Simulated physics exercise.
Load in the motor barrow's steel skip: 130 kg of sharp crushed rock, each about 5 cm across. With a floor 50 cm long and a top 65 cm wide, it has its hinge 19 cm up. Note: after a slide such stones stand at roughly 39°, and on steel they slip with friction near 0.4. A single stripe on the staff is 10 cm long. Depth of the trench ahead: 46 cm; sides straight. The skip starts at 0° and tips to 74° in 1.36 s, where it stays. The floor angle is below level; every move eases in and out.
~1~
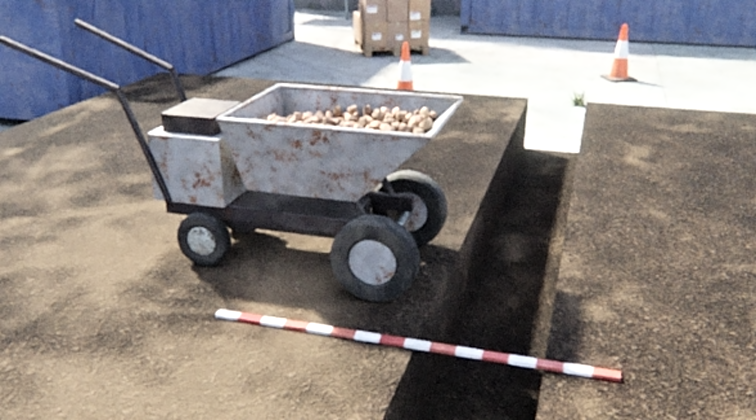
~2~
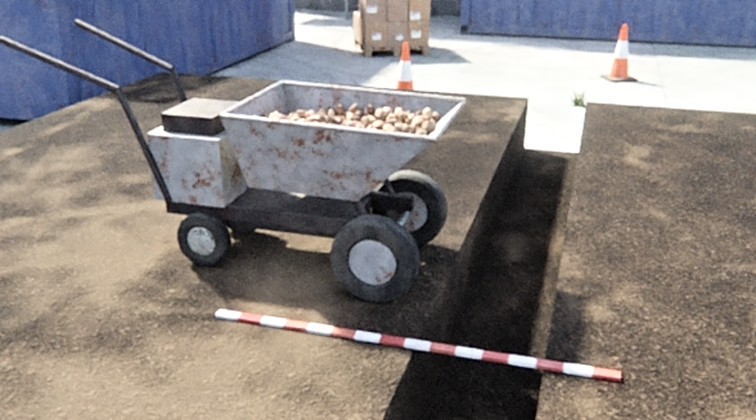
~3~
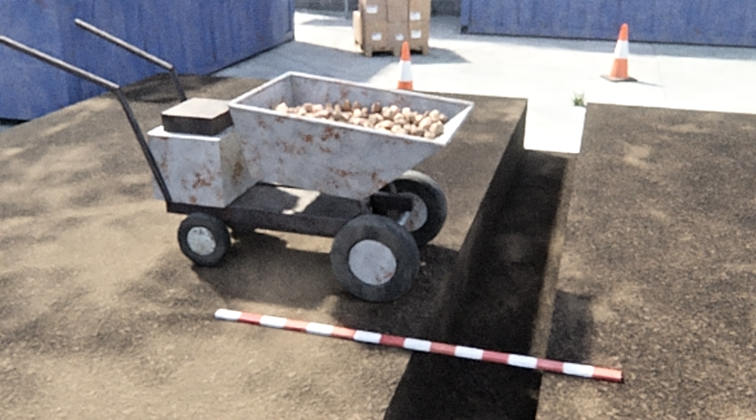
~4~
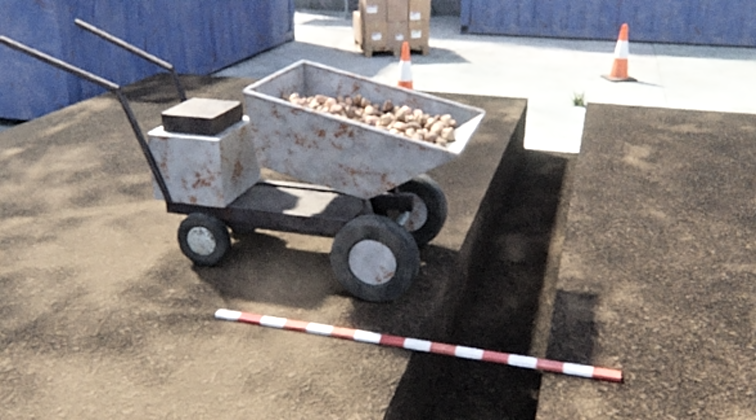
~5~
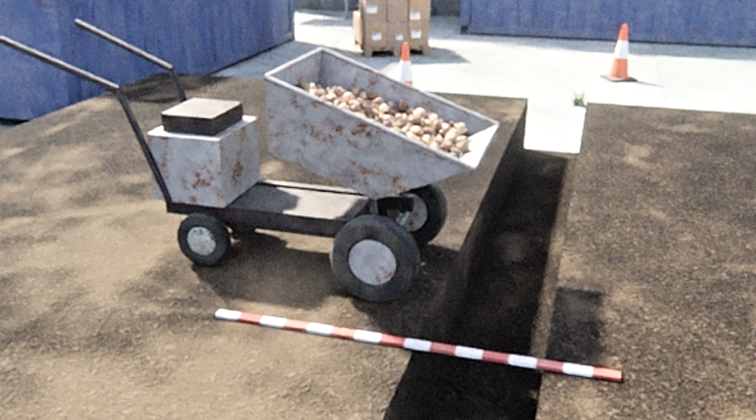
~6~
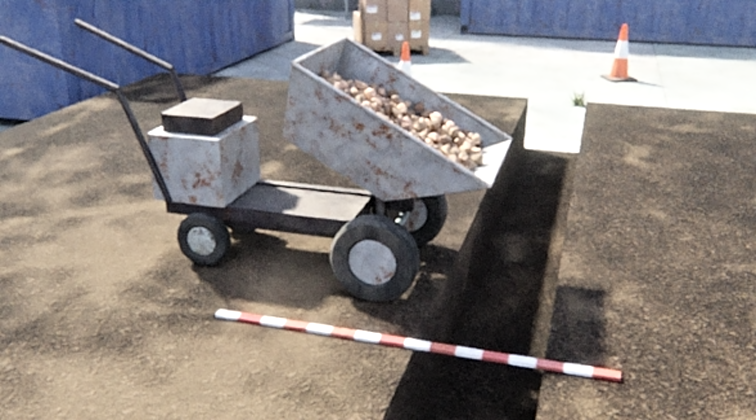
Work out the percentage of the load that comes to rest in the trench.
It works out at about 58 per cent of the load.
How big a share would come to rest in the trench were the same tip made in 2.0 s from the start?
Then roughly 65 percent.
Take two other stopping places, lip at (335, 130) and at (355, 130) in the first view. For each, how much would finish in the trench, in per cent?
100 and 100 %.
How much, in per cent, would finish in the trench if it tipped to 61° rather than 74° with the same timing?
It would be near 50 per cent.
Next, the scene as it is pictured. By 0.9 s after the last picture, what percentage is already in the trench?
20 per cent or so by then.
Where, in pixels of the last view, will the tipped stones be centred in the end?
The resting stones are centred at roughly (543, 355).
Then, 0.4 s after the last picture the floor is at 62°, 100 % in the skip; the foremost stones are at (520, 238).
Then, 0.9 s after the last picture the floor is at 74°, 59 % in the skip, 19 % in the trench, 22 % past the trench; the foremost stones are at (624, 319).
Then, 1.2 s after the last picture the floor is at 74°, 19 % in the skip, 37 % in the trench, 44 % past the trench; the foremost stones are at (732, 334).
Then, 3.2 s after the last picture the floor is at 74°, 0 % in the skip, 58 % in the trench, 42 % past the trench; the foremost stones are past the picture's edge.
